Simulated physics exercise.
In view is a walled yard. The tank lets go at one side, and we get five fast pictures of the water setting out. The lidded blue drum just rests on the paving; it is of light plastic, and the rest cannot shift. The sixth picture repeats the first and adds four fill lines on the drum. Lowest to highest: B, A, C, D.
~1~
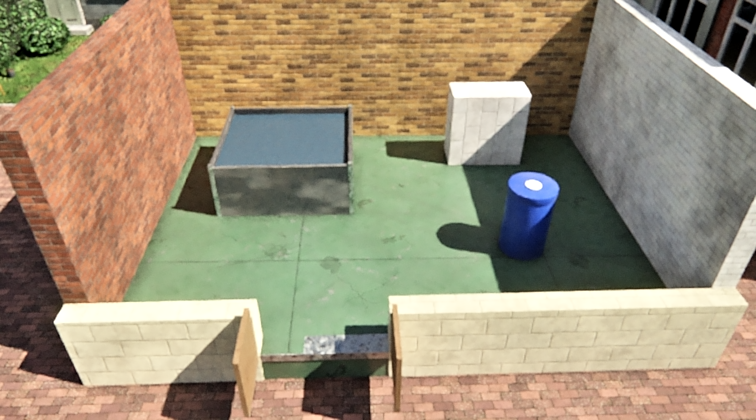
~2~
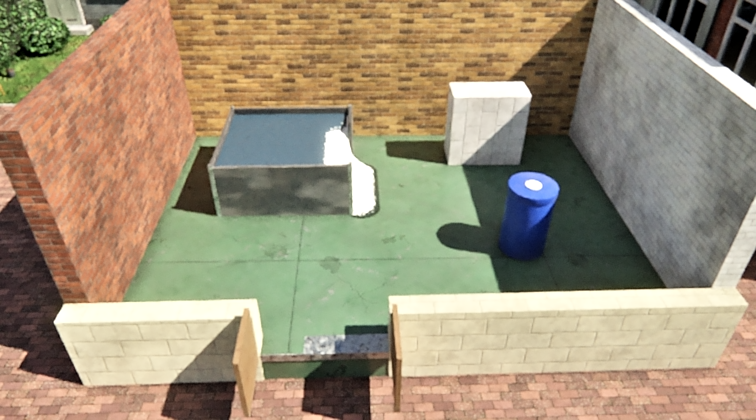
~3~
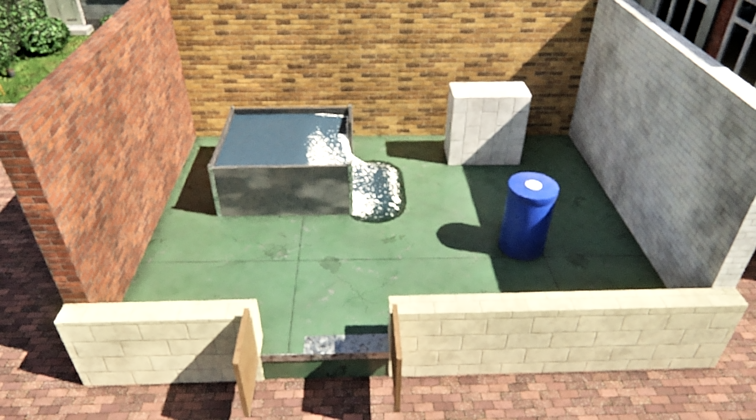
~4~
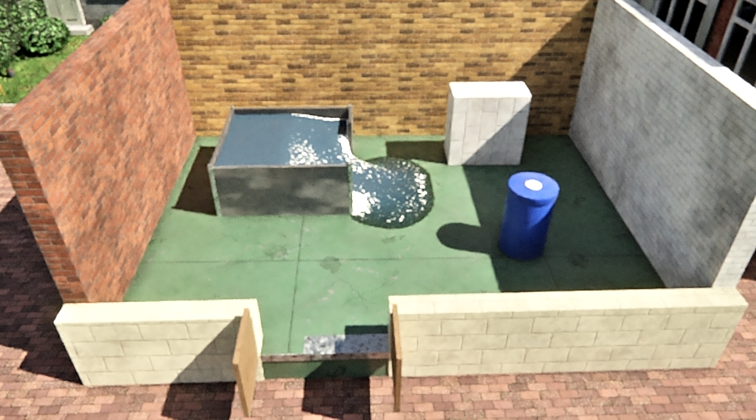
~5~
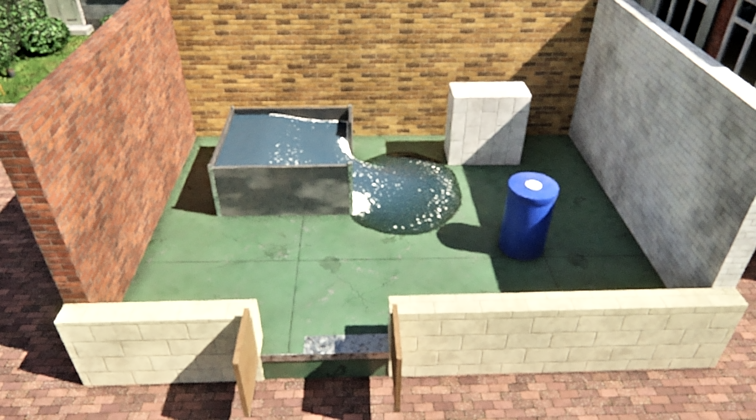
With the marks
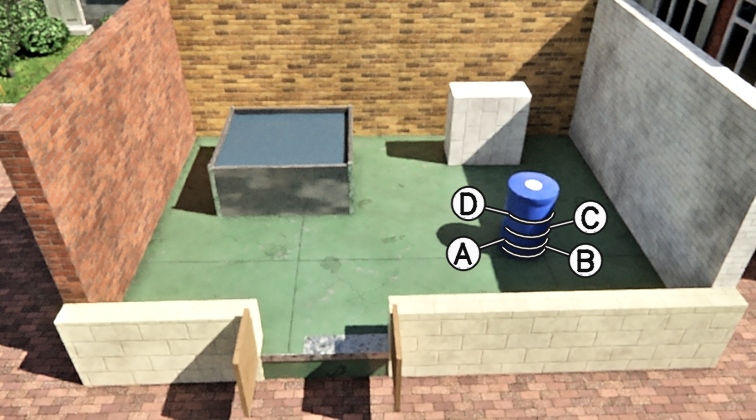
At first a full tank of water stands still in a walled yard with a blue drum and an open gate. Then water pours from the tank's right side in a white, foamy burst, and a dark, rounded puddle spreads rightward across the green ground, drawing closer to the drum.
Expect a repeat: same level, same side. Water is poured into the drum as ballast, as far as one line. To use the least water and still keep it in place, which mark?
That is line C.
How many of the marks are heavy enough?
Two of them.
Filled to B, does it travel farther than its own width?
Yes.
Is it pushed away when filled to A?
Yes, that goes wrong.
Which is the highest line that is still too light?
That would be A.
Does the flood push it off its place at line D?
No, not at all.
On the marked copy, A at (529, 248); B at (527, 256); C at (532, 237); D at (535, 222); from the bottom up B, A, C, D.
With A, it is pushed about its own width away.
With B, it is pushed about 3 times its own width away.
With C, it does not move.
With D, it does not move.
